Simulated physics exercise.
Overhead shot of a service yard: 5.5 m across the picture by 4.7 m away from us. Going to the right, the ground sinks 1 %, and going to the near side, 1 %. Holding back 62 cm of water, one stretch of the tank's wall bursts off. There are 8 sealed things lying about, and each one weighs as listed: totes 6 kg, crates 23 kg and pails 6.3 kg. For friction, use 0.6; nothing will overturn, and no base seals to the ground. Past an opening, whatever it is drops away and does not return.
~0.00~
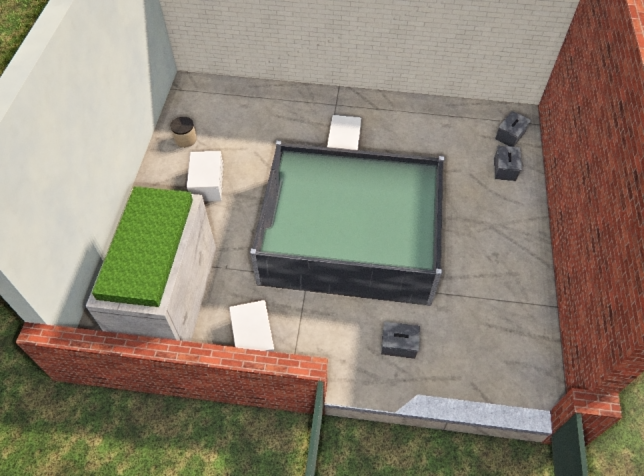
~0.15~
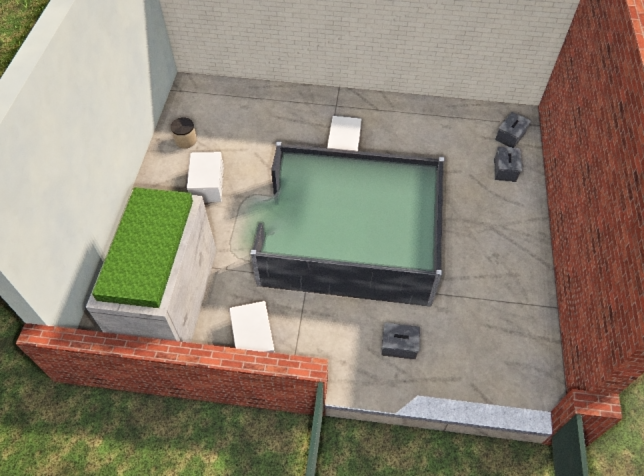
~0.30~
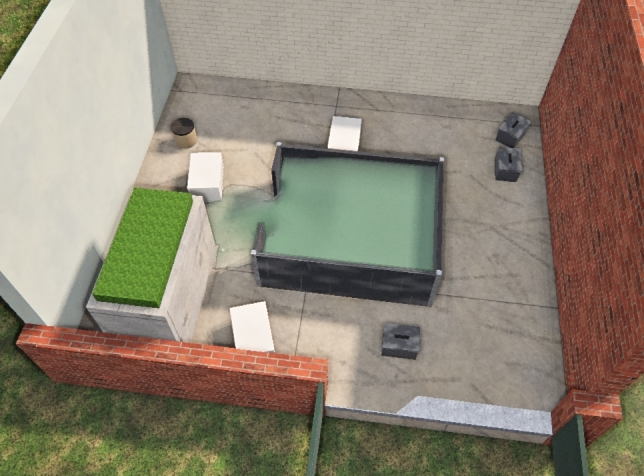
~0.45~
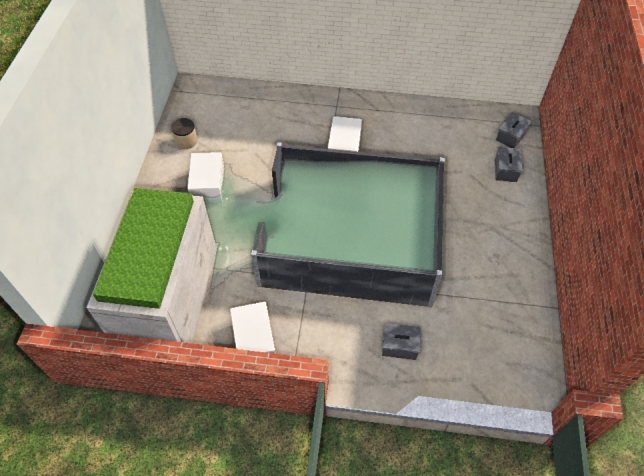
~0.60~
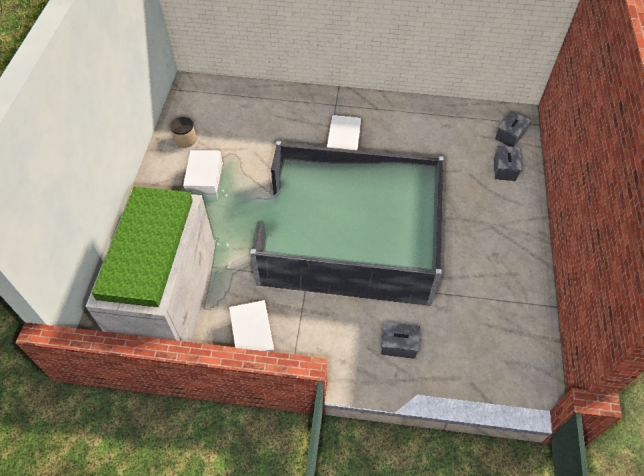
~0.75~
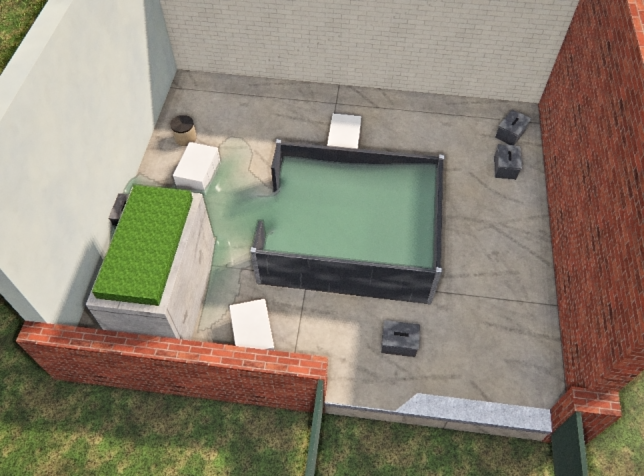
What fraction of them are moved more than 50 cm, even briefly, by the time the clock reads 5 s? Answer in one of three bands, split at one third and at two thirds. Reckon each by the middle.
One to two thirds.
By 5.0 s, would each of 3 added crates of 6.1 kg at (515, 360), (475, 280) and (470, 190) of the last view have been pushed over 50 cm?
Taking them one by one: It stays within, then it stays within, then it stays within.
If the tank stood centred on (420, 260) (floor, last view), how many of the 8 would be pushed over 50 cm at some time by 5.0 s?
That gives 5 of them.
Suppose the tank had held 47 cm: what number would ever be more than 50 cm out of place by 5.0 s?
Result: 3.
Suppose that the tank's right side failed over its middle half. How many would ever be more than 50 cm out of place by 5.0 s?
Then it comes to 2.
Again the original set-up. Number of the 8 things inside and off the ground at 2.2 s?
At that instant the tally stands at 2.
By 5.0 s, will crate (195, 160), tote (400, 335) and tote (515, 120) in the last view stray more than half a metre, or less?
In that order: Past it, under, short of it.
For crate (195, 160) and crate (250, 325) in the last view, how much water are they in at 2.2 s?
First roughly 6 cm, second roughly 7 cm.
After 1.1 s 2 of 8 are over 50 cm from their spots; 1 afloat.
After 2.2 s 3 of 8 are over 50 cm from their spots; 2 afloat.
After 3.5 s 3 of 8 are over 50 cm from their spots; 2 afloat.
After 5.0 s 4 of 8 are over 50 cm from their spots, and 4 have been at some point; 2 afloat.
